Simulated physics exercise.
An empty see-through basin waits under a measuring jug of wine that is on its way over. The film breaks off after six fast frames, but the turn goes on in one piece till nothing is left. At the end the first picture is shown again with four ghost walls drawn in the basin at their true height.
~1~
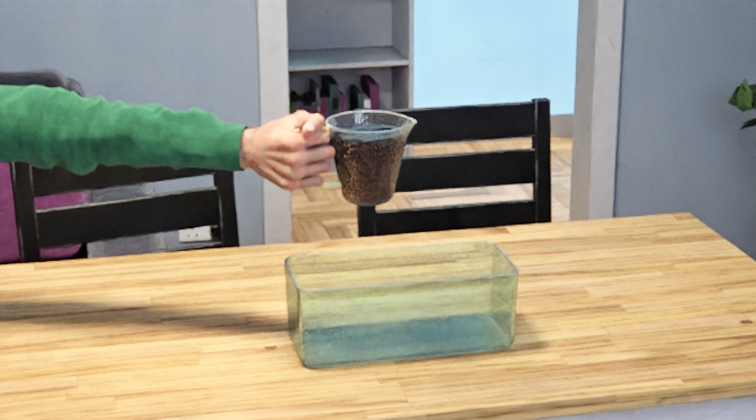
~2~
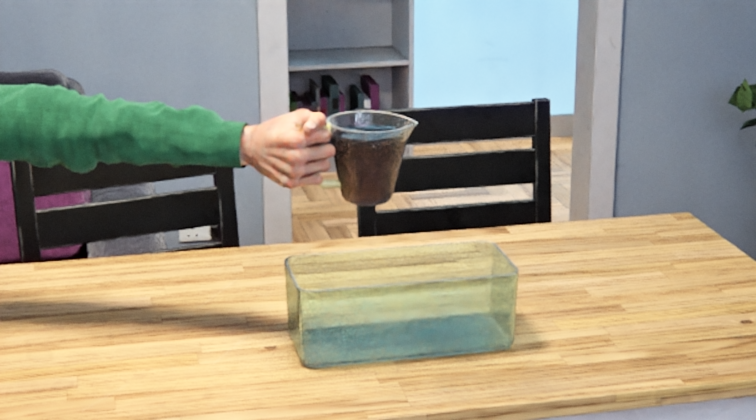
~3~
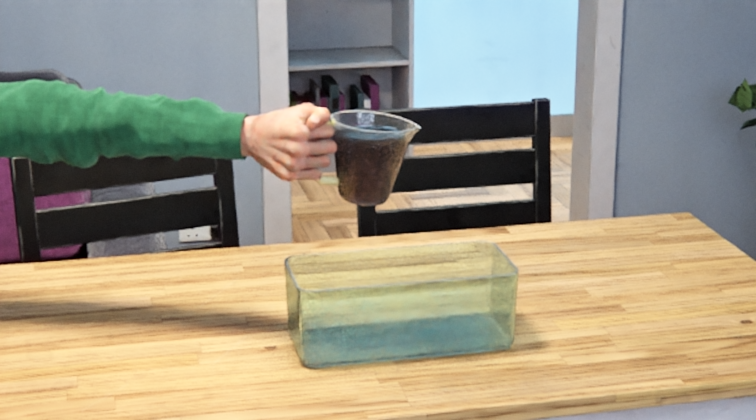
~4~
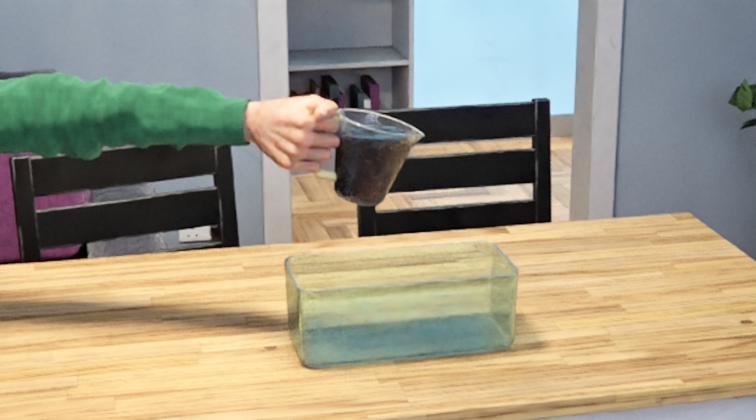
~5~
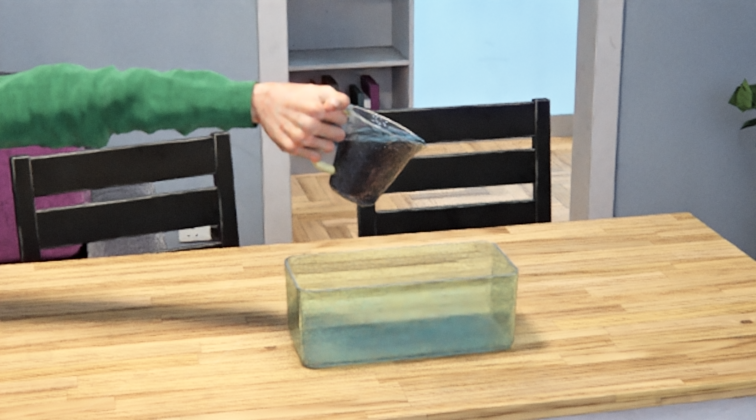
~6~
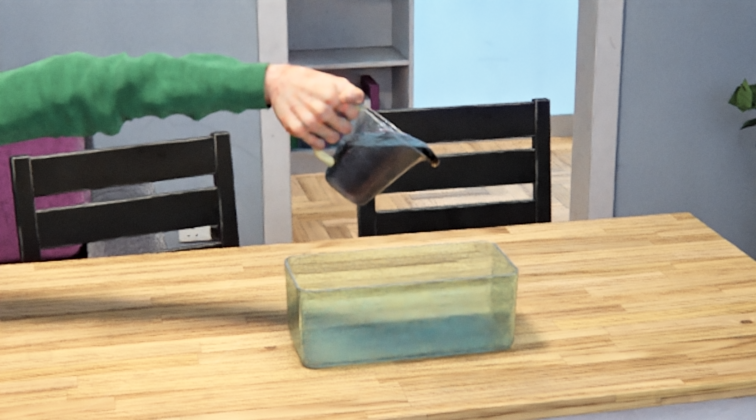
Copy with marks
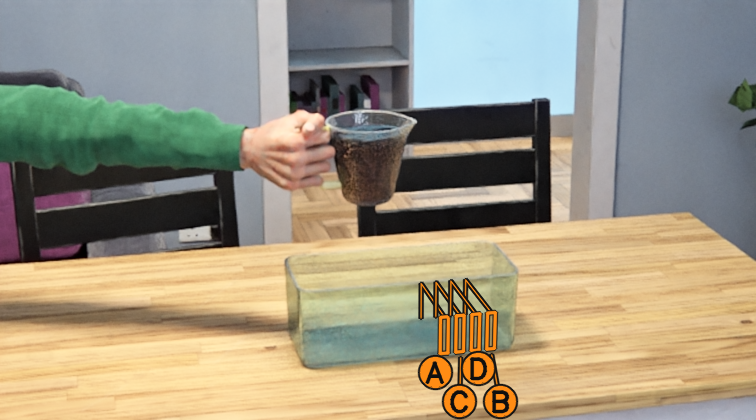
A hand in a green sleeve holds a clear measuring jug of dark liquid upright above a see-through basin on a wooden table. The hand then tilts the jug steadily to the right, its handle side rising, until the dark liquid reaches the spout and just passes over the lip.
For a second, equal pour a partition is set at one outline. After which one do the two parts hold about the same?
The best position is C.
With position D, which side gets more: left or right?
The left side.
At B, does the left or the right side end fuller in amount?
More ends on the left.
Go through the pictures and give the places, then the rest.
The first frame shows upright, lip at (414, 121); basin from (301, 366) to (513, 346); nothing has left yet.
The second frame shows upright, lip at (416, 122); nothing has left yet.
The third frame shows tipped about 7°, lip at (419, 126); nothing has left yet.
The fourth frame shows tipped about 15°, lip at (422, 134); nothing has left yet.
The fifth frame shows tipped about 27°, lip at (426, 144); nothing has left yet.
The sixth frame shows tipped about 39°, lip at (427, 157); wine is over the lip, down to (435, 163).
In orange, A at (445, 359); B at (491, 354); C at (460, 357); D at (476, 356).
For position A, about 19 % ends left of the wall and 78 % right of it; 3 % is lost outside.
For position B, about 85 % ends left of the wall and 11 % right of it; 4 % is lost outside.
For position C, about 49 % ends left of the wall and 48 % right of it; 3 % is lost outside.
For position D, about 72 % ends left of the wall and 24 % right of it; 3 % is lost outside.
